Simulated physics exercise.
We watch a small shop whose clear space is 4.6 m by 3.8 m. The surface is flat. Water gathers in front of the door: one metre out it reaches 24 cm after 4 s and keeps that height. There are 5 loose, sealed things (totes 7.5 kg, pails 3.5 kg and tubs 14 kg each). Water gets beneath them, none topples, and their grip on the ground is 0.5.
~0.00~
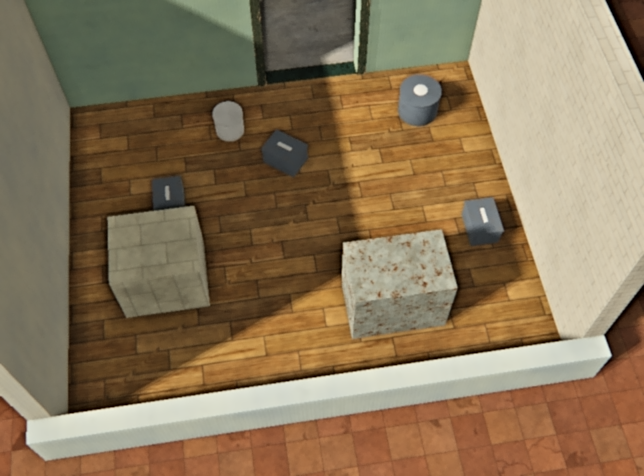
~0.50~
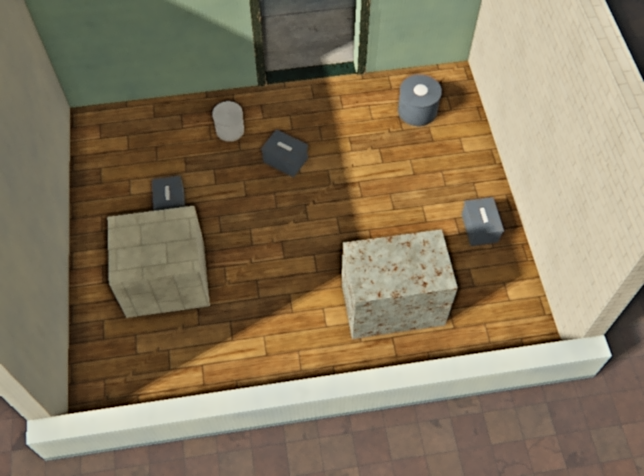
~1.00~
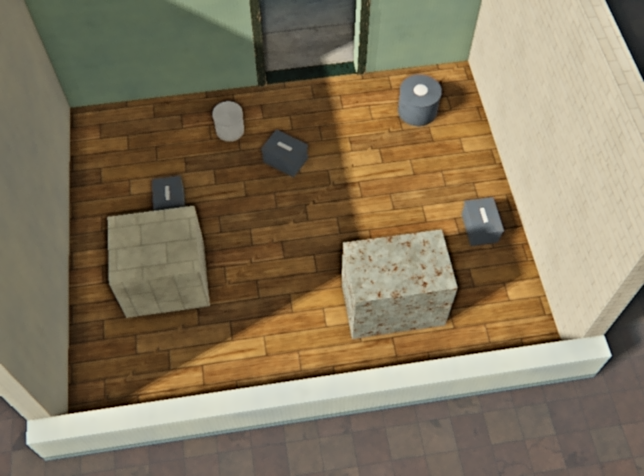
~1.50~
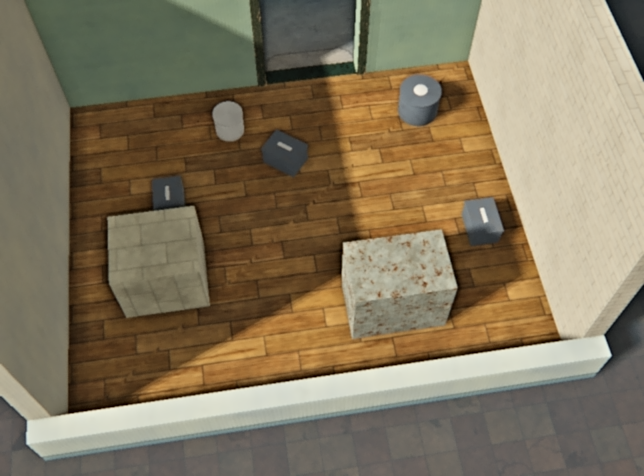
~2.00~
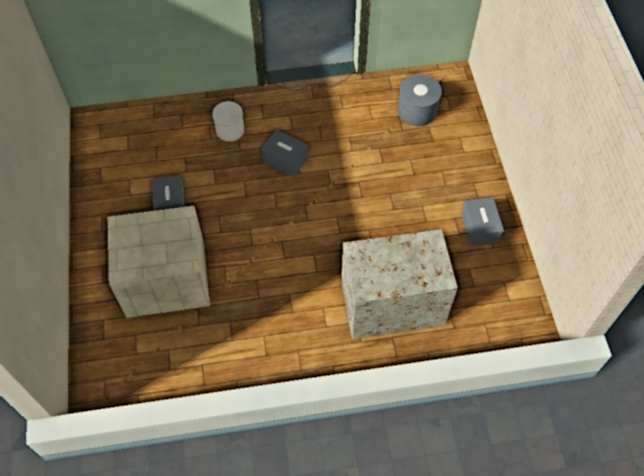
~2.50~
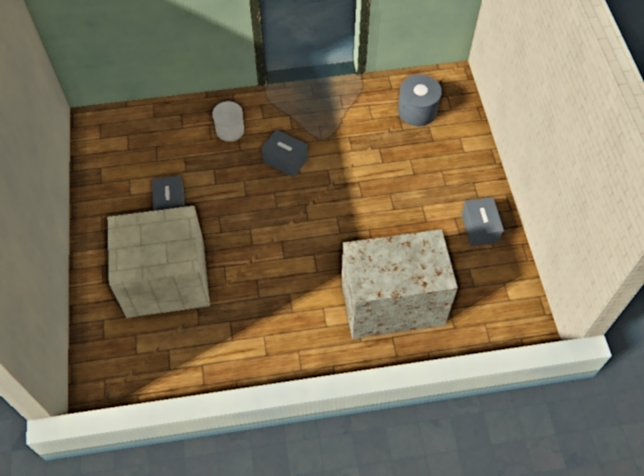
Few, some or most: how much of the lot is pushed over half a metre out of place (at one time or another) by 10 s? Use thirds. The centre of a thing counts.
Share: One to two thirds.
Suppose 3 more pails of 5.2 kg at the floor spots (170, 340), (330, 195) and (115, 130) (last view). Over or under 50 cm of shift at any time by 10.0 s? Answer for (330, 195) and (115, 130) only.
In turn: Over, short of it.
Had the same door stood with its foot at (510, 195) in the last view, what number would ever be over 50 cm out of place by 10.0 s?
Then 4.
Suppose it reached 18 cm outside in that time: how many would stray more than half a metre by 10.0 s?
In that case 1 of them.
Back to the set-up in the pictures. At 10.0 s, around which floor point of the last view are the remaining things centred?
At about (276, 206).
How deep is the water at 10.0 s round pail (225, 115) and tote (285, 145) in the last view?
About 3 and 9 cm.
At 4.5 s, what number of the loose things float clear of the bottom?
I count 0.
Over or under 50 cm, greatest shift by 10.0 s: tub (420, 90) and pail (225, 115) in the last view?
In turn: Short of it, less.
After 3.5 s 0 of 5 are over 50 cm from their spots; 0 afloat.
After 4.5 s 1 of 5 are over 50 cm from their spots; 0 afloat.
After 7.0 s 1 of 5 are over 50 cm from their spots; 2 afloat.
After 10.0 s 2 of 5 are over 50 cm from their spots, and 2 have been at some point; 2 afloat.
